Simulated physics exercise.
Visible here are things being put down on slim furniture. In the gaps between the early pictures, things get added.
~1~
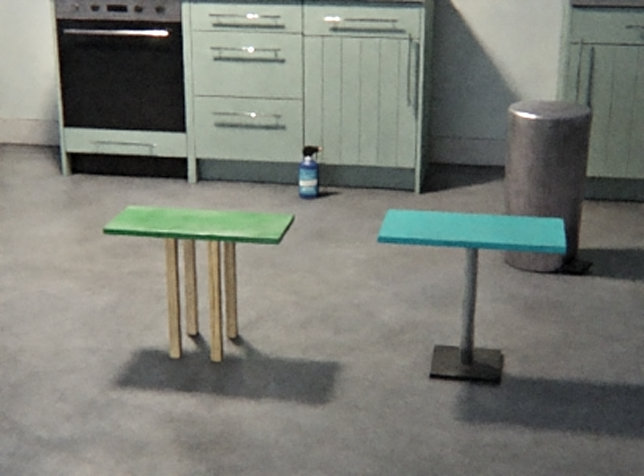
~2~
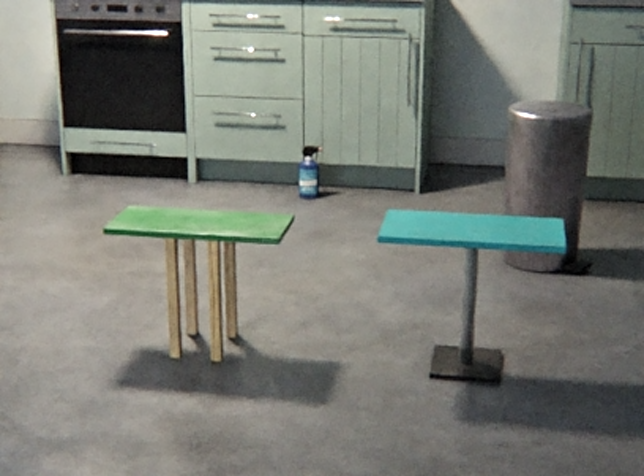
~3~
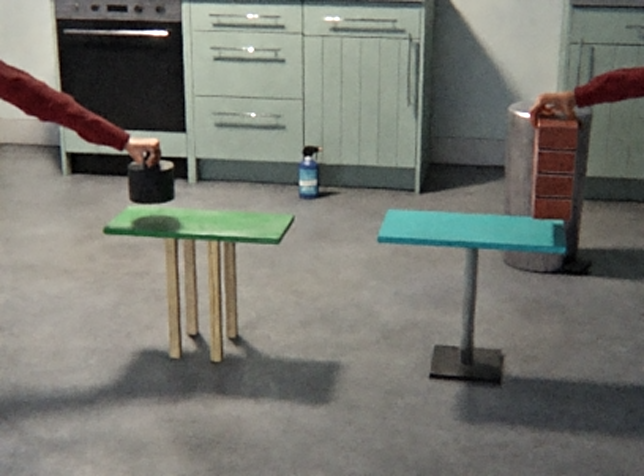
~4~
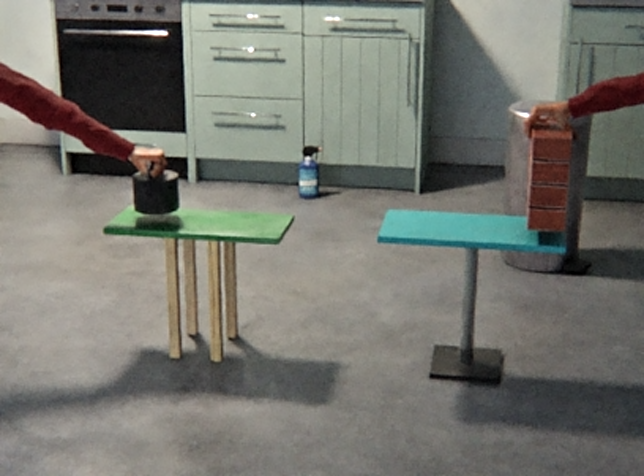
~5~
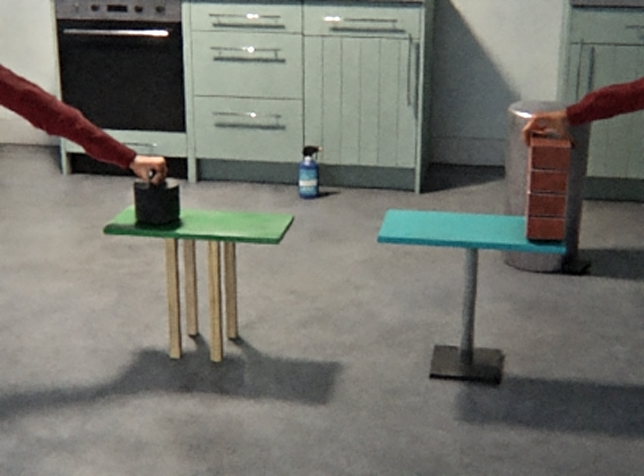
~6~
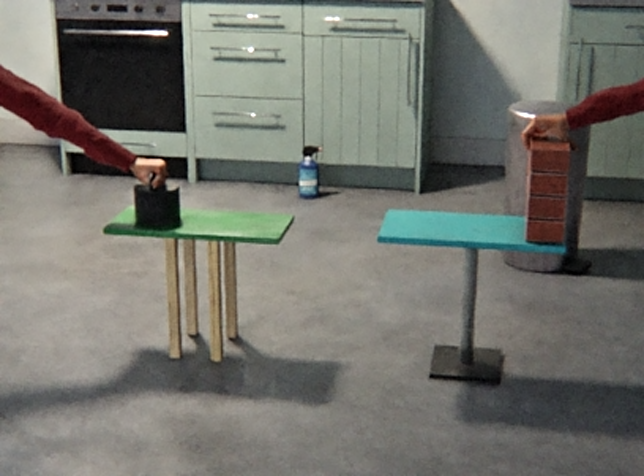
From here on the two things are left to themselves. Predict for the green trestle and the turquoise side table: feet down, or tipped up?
One by one: The green trestle tilts and falls; the turquoise side table tilts and falls.
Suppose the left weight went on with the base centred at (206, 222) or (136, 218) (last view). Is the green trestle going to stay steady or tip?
Try 1: Stable; try 2: Falls.
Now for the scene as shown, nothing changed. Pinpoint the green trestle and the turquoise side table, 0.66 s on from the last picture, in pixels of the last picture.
The first near (142, 224), the second near (540, 234).
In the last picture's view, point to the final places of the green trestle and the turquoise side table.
In the last picture they settle around (98, 266) and (631, 300) respectively.
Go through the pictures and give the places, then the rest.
The first frame shows green trestle (201, 225); turquoise side table (473, 231).
The second frame shows turquoise side table (473, 231).
The third frame shows still on the way; green trestle (201, 225); right bricks (554, 164).
The fourth frame shows still on the way; turquoise side table (473, 231); left weight (156, 192).
The fifth frame shows still on the way; green trestle (201, 225); right bricks (547, 183).
The sixth frame shows in place, still held; green trestle (201, 225); turquoise side table (473, 231); left weight (157, 202).
Then, 0.66 s later than the last frame, green trestle tilted by 29° near (142, 224); turquoise side table tilted by 26° near (540, 234).
When it is over, the green trestle tips up, near (98, 266); the turquoise side table tips up, near (631, 300).
